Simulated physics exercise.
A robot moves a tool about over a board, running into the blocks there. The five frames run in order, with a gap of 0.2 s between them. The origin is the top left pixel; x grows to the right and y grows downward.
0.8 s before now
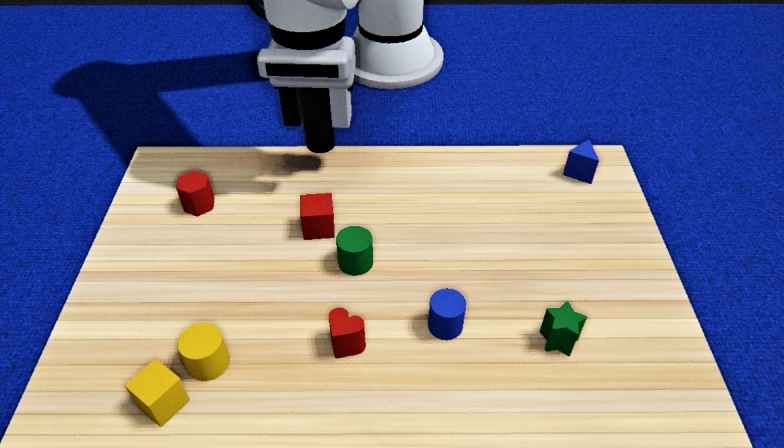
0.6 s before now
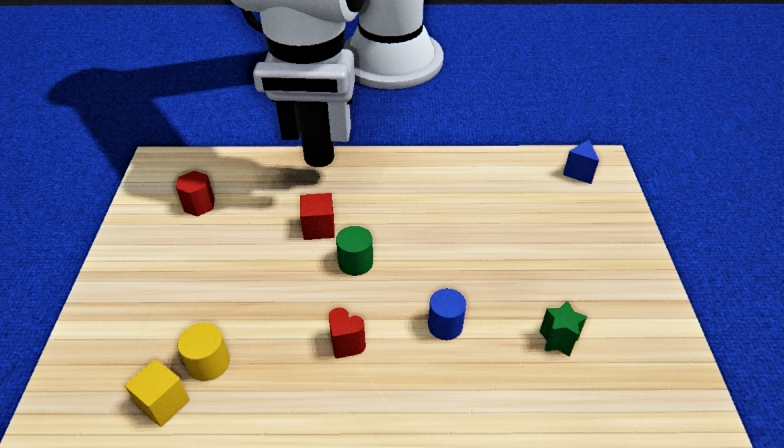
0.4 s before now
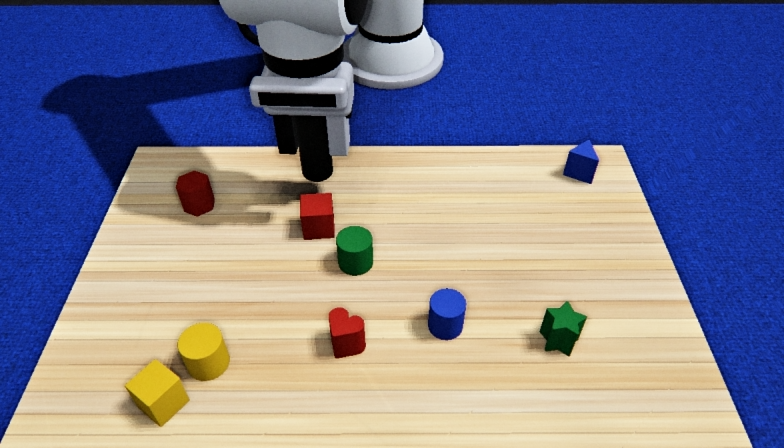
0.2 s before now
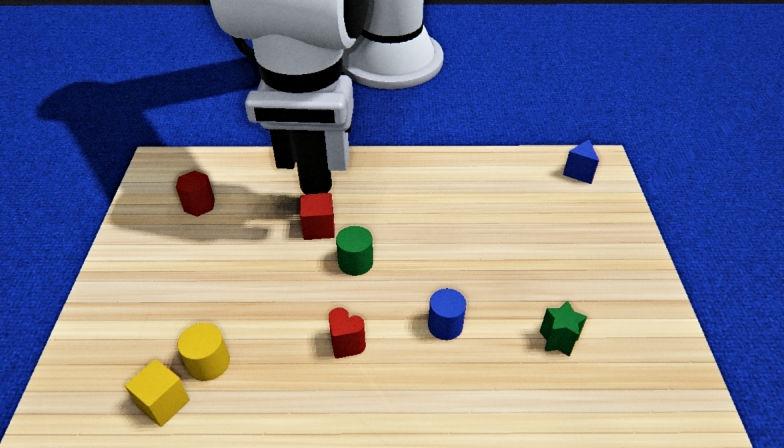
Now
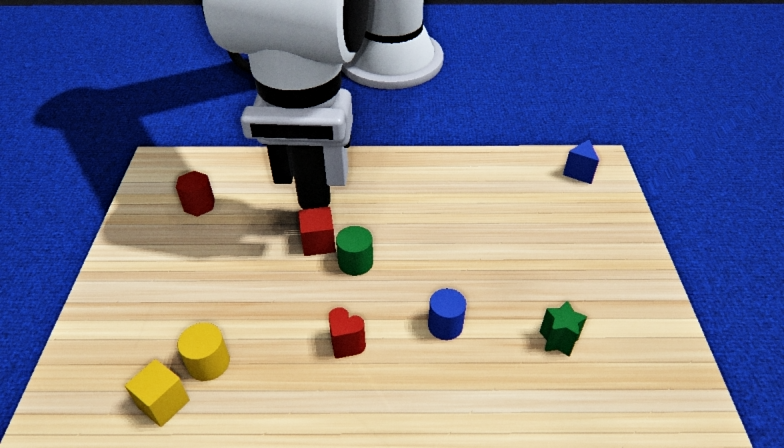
A robot arm lowered its black tip toward the viewer over a wooden board of colored blocks, reached the red cube and nudged it slightly forward beside the green cylinder, while the other blocks stayed still.
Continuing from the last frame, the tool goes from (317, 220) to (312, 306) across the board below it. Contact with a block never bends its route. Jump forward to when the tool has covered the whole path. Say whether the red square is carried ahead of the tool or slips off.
Still in front.
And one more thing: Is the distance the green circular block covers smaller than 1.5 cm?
The answer is yes.
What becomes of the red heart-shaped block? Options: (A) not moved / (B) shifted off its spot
B.
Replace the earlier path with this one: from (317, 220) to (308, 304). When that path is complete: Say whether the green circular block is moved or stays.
The green circular block is left alone.
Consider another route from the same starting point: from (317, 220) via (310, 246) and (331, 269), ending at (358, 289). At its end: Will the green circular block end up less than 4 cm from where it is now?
Answer: Yes.
What follows on the original path. One third of the way, tool (313, 229); red square (315, 248).
Two thirds of the way, tool (311, 258); red square (315, 279).
At the end, tool (310, 289); red square (317, 312), turned 20° anticlockwise; red heart-shaped block (351, 333); green circular block in place.
